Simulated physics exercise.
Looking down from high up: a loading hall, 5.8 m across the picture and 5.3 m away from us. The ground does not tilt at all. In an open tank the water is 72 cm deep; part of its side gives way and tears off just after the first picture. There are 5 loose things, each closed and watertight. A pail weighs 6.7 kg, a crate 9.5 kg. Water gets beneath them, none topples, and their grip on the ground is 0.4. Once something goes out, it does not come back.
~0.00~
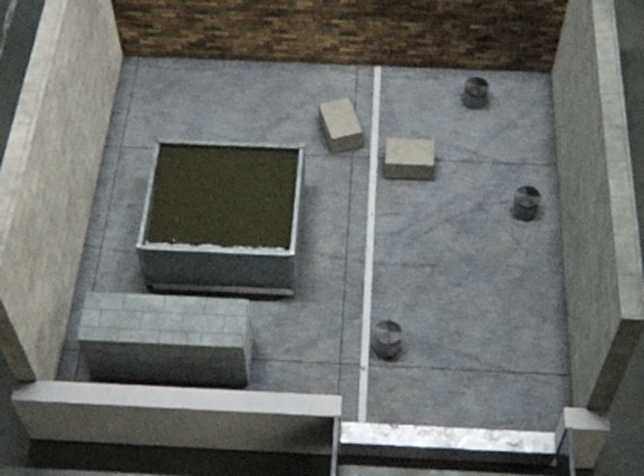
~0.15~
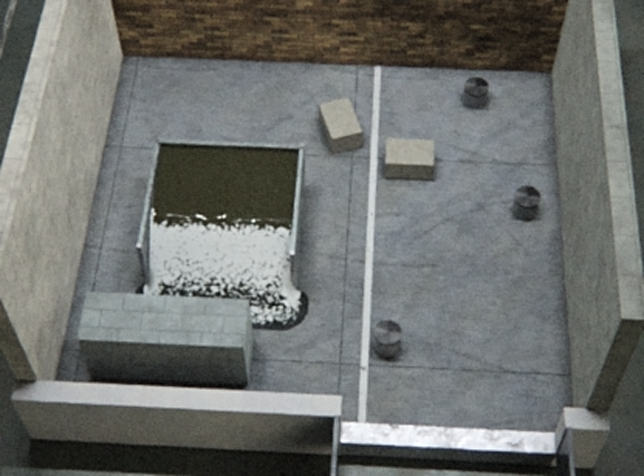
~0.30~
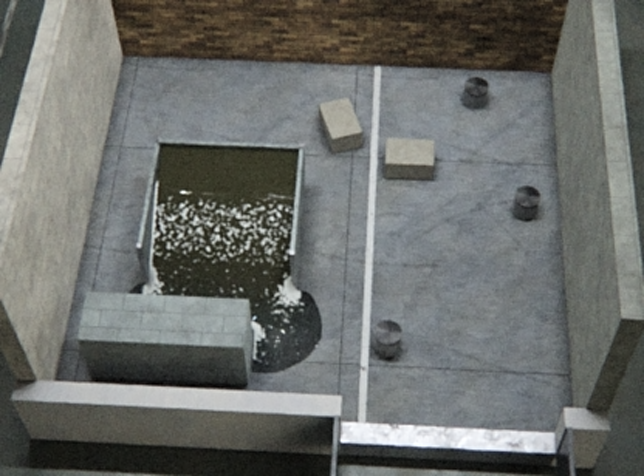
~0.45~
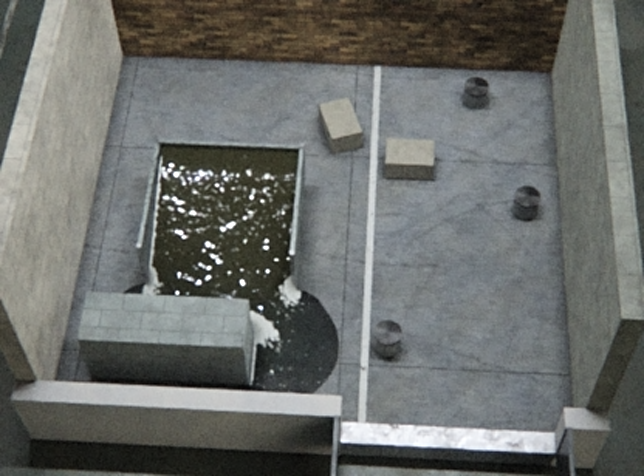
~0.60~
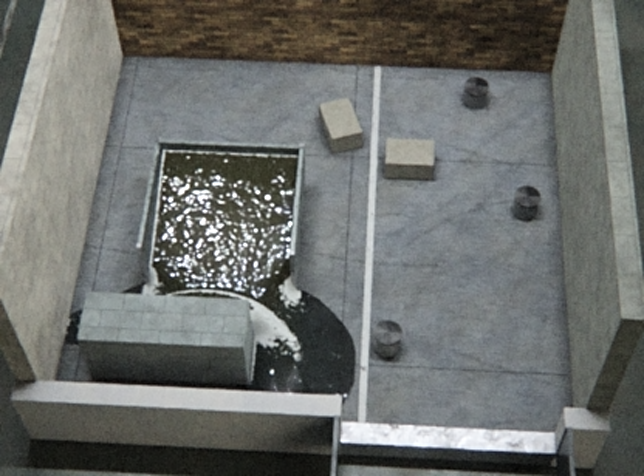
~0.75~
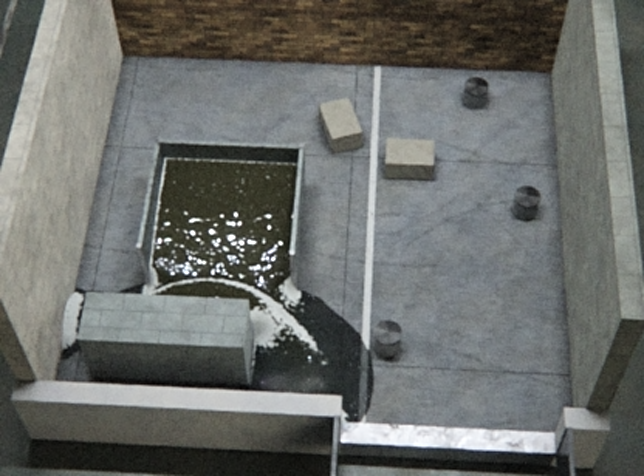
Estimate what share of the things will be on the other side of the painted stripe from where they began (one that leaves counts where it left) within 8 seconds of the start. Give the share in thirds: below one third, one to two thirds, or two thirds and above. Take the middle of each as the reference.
Below one third.
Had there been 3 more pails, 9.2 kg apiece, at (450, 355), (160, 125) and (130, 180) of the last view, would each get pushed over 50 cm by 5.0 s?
Going one by one: Goes farther, goes farther, goes farther.
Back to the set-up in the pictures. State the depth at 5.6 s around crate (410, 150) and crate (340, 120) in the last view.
I'd estimate 2 cm for the first and 3 cm for the second.
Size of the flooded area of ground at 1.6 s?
About 11.5 m2 is covered.
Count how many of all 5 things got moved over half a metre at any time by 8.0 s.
Tally: 1.
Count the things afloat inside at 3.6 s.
The number is 0.
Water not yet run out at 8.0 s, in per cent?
Somewhere near 74 percent, give or take.
After 1.6 s 0 of 5 are over the mark; 0 afloat.
After 3.6 s 0 of 5 are over the mark; 0 afloat.
After 5.6 s 0 of 5 are over the mark; 0 afloat.
After 8.0 s 0 of 5 are over the mark; 0 afloat.
